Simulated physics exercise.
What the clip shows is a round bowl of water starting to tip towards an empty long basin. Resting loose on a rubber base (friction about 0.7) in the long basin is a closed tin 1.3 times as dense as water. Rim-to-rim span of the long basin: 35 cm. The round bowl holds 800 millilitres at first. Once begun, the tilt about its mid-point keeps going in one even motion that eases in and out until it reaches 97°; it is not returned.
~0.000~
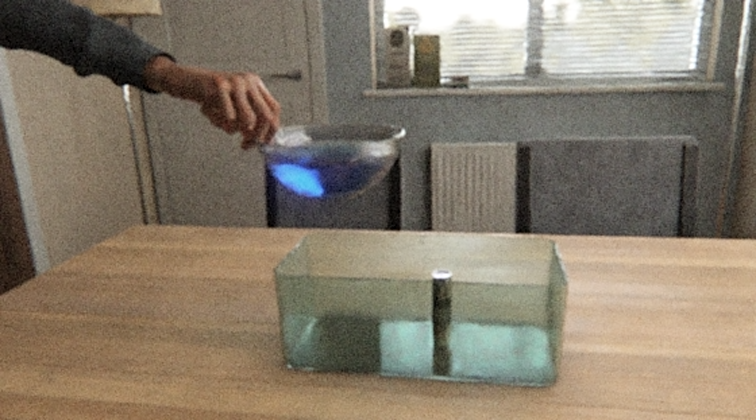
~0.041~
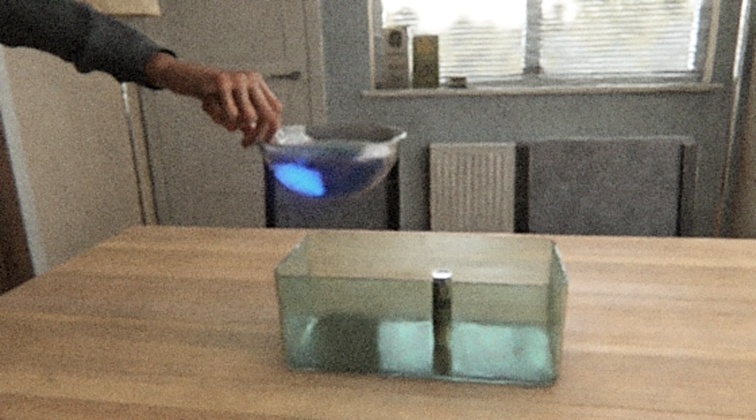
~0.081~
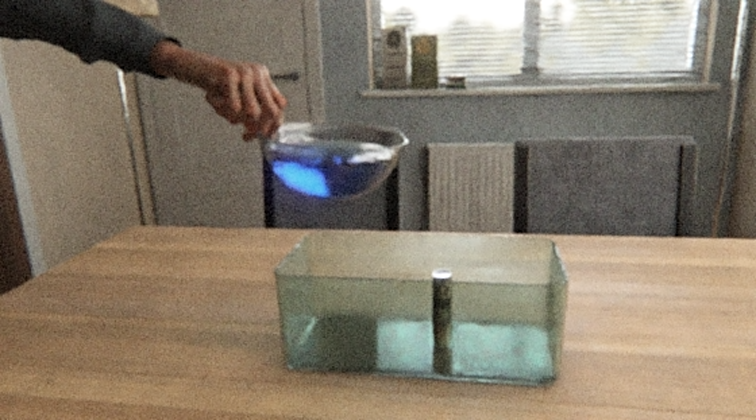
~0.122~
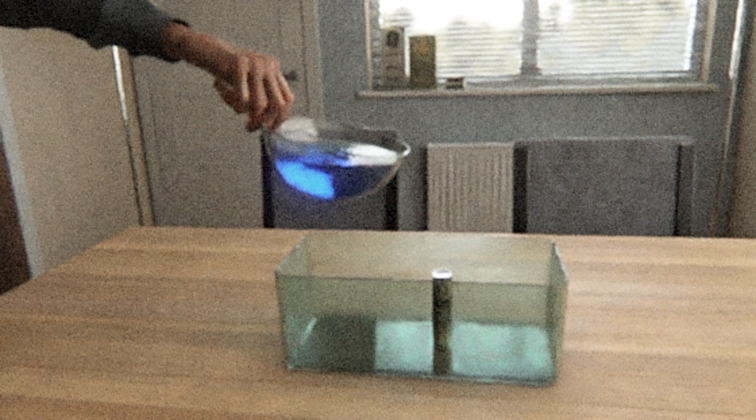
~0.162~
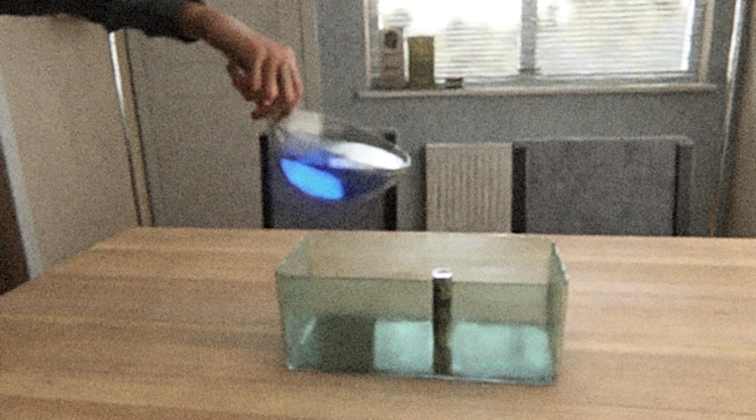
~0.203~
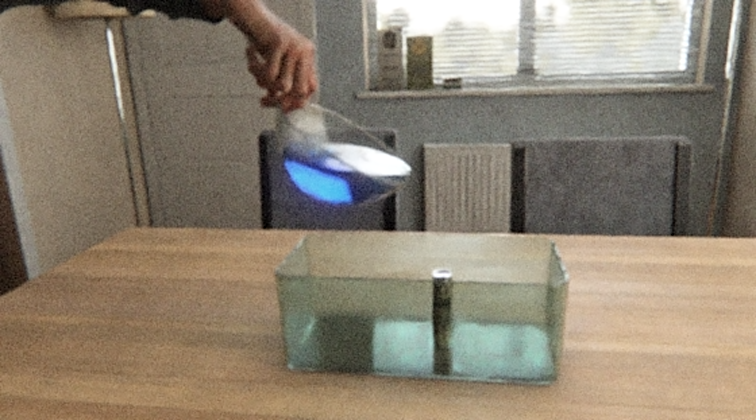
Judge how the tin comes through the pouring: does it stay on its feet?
No, it tips.
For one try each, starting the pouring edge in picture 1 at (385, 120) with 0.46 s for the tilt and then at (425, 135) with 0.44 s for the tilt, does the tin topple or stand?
The tin overturns the first time and stays vertical the second time.
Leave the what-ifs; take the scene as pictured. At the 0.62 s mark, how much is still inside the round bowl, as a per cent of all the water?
0 %.
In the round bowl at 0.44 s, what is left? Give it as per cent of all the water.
Fraction remaining: Approx. 8 per cent.
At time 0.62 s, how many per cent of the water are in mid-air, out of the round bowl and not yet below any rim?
Roughly 2 %.
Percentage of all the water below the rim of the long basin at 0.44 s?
Some 64 per cent.
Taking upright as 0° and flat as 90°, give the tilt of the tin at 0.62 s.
I'd say it is close to 10 degrees off upright.
Then, 0.44 s in, the tilt is 93° and 8 per cent is still to pour; the tin stands where it began.
Then, 0.62 s in, the tilt is 97° and 0 per cent is still to pour; the tin leans 9°.
Then, 0.81 s in, the tilt is 97° and 0 per cent is still to pour; the tin leans 30°.
Then, 1.01 s in, the tilt is 97° and 0 per cent is still to pour; the tin lies on its side.
Finally, the tin lies on its side.
